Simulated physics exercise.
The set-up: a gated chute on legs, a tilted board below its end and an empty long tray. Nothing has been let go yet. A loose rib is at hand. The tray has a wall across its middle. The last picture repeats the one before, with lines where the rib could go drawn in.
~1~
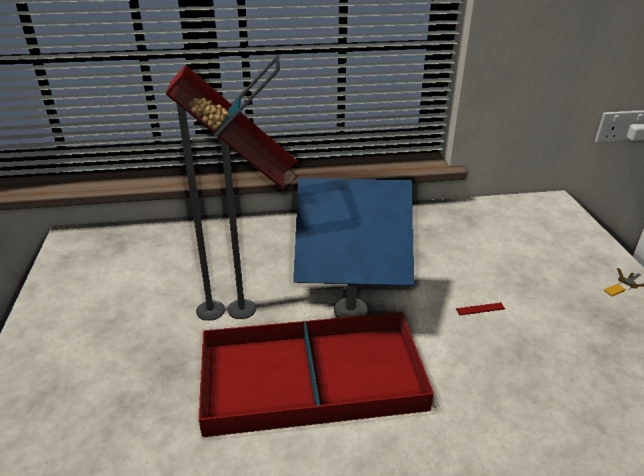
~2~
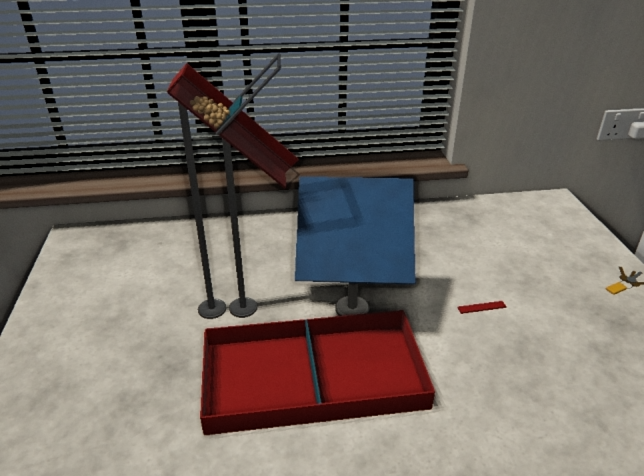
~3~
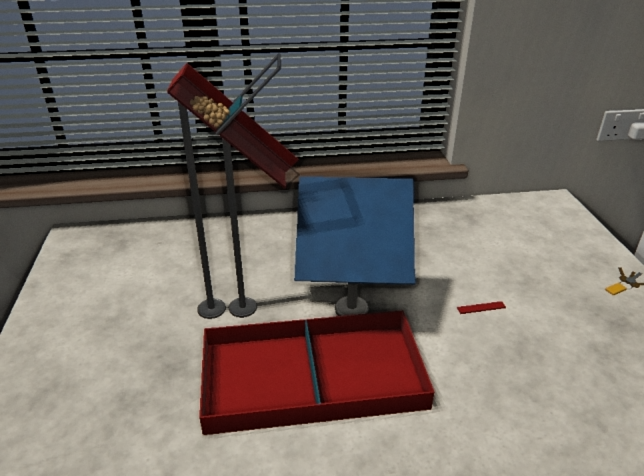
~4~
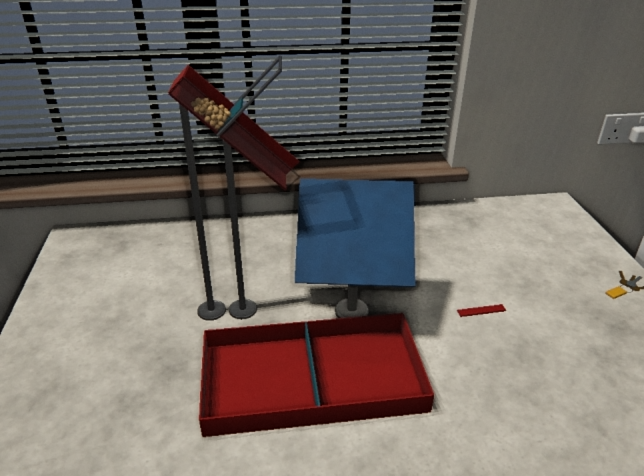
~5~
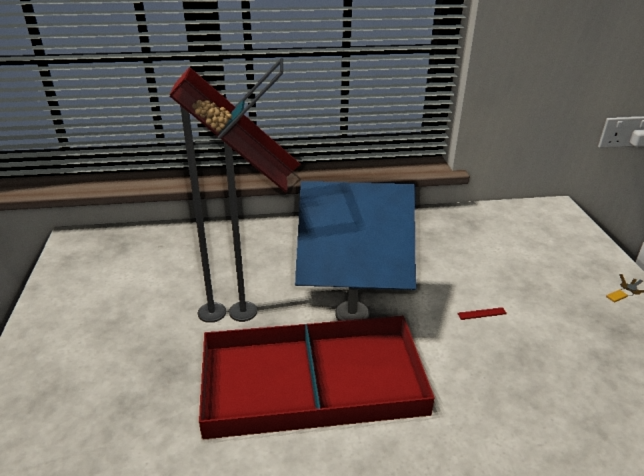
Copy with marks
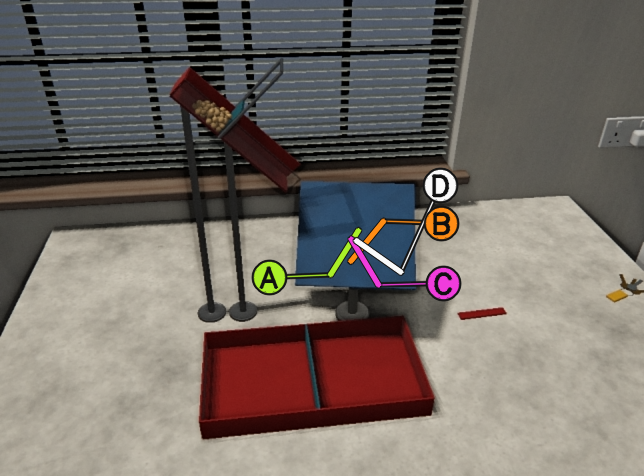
Red chute on legs holding pale chickpeas behind a shut gate, above a tilted blue board and divided red tray, nothing moving.
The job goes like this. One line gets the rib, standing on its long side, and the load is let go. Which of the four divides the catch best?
Line A does it best.
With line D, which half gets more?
Right.
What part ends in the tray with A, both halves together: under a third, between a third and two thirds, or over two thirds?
Line A gives over two thirds.
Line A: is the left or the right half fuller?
Left.
On the marked copy, line A from (358, 230) to (330, 274); line B from (383, 221) to (350, 261); line C from (351, 238) to (378, 284); line D from (356, 240) to (401, 272).
With A, of what is caught, about two thirds in the left half, about a third in the right.
With B, of what is caught, a small part in the left half, nearly all in the right.
With C, of what is caught, a stray few in the left half, nearly all in the right.
With D, of what is caught, a stray few in the left half, nearly all in the right.
